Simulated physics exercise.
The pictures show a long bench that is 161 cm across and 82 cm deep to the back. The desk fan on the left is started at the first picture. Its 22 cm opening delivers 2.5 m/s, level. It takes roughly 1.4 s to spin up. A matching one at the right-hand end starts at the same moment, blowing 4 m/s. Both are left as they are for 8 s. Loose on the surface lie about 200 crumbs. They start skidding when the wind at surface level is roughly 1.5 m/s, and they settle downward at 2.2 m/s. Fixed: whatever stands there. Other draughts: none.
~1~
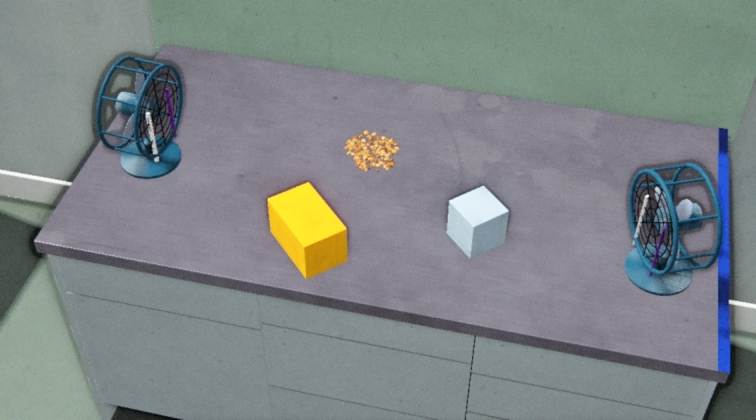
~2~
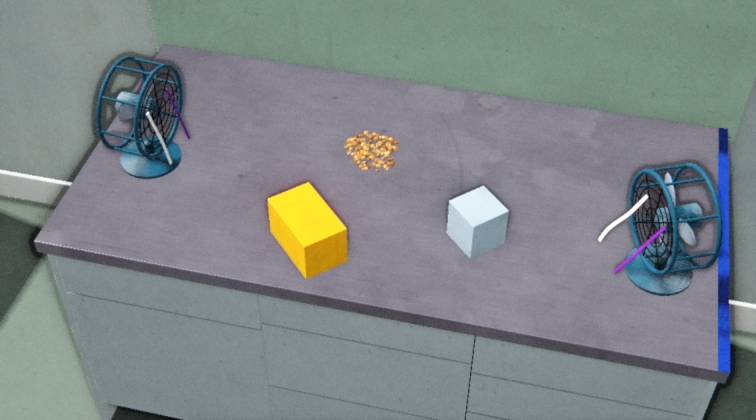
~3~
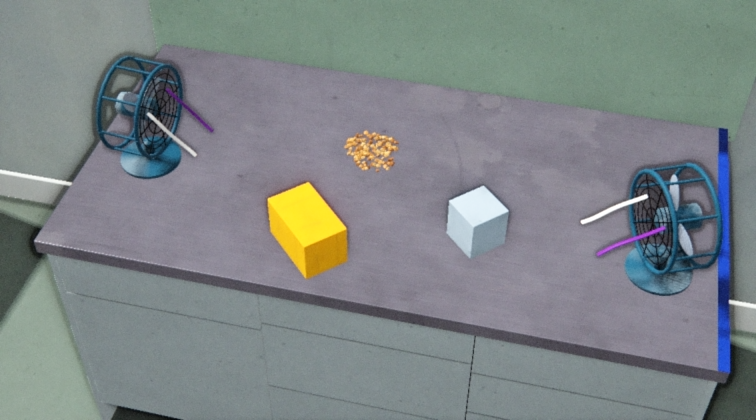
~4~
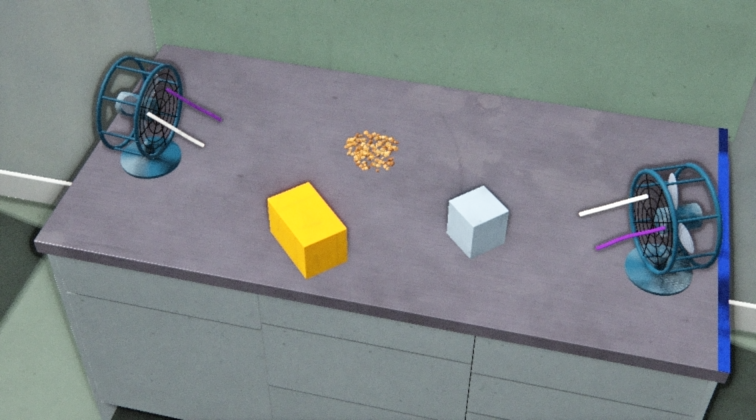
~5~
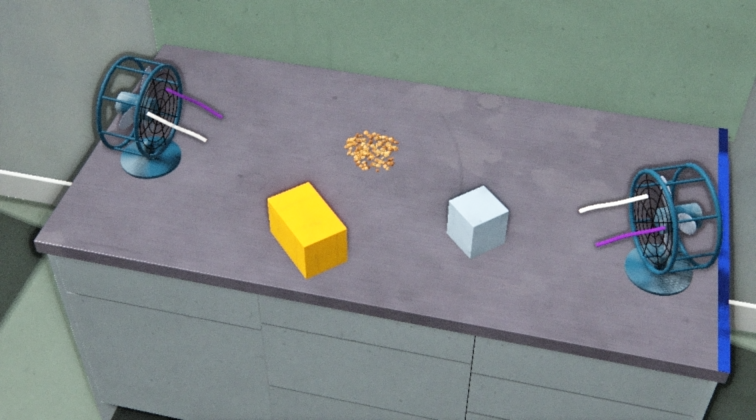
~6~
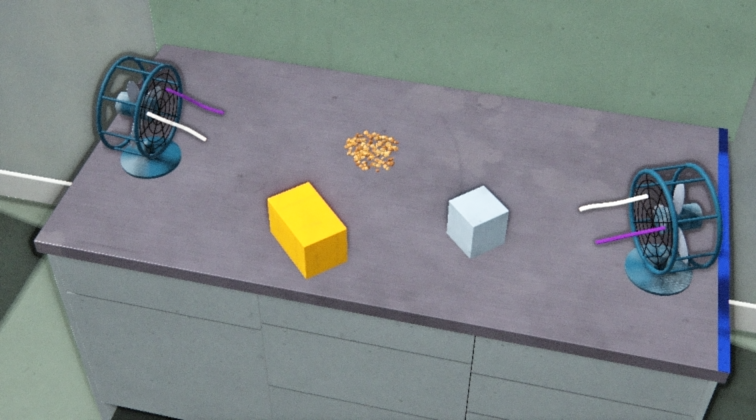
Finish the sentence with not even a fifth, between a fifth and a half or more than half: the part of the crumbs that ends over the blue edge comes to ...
The share comes to less than a fifth.
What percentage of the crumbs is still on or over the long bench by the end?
I'd say close to 100 percent.
Then, 0.5 s after the last picture the count stands so, 0 % are over the blue edge; the middle of those left on the top is near (383, 149).
Then, 1.5 s after the last picture the count stands so, 0 % are over the blue edge; the middle of those left on the top is near (388, 148).
Then, 3.3 s after the last picture the count stands so, 0 % are over the blue edge; the middle of those left on the top is near (387, 146).
Then, 6.9 s after the last picture, at the end, 0 % are over the blue edge; the middle of those left on the top is near (388, 148).
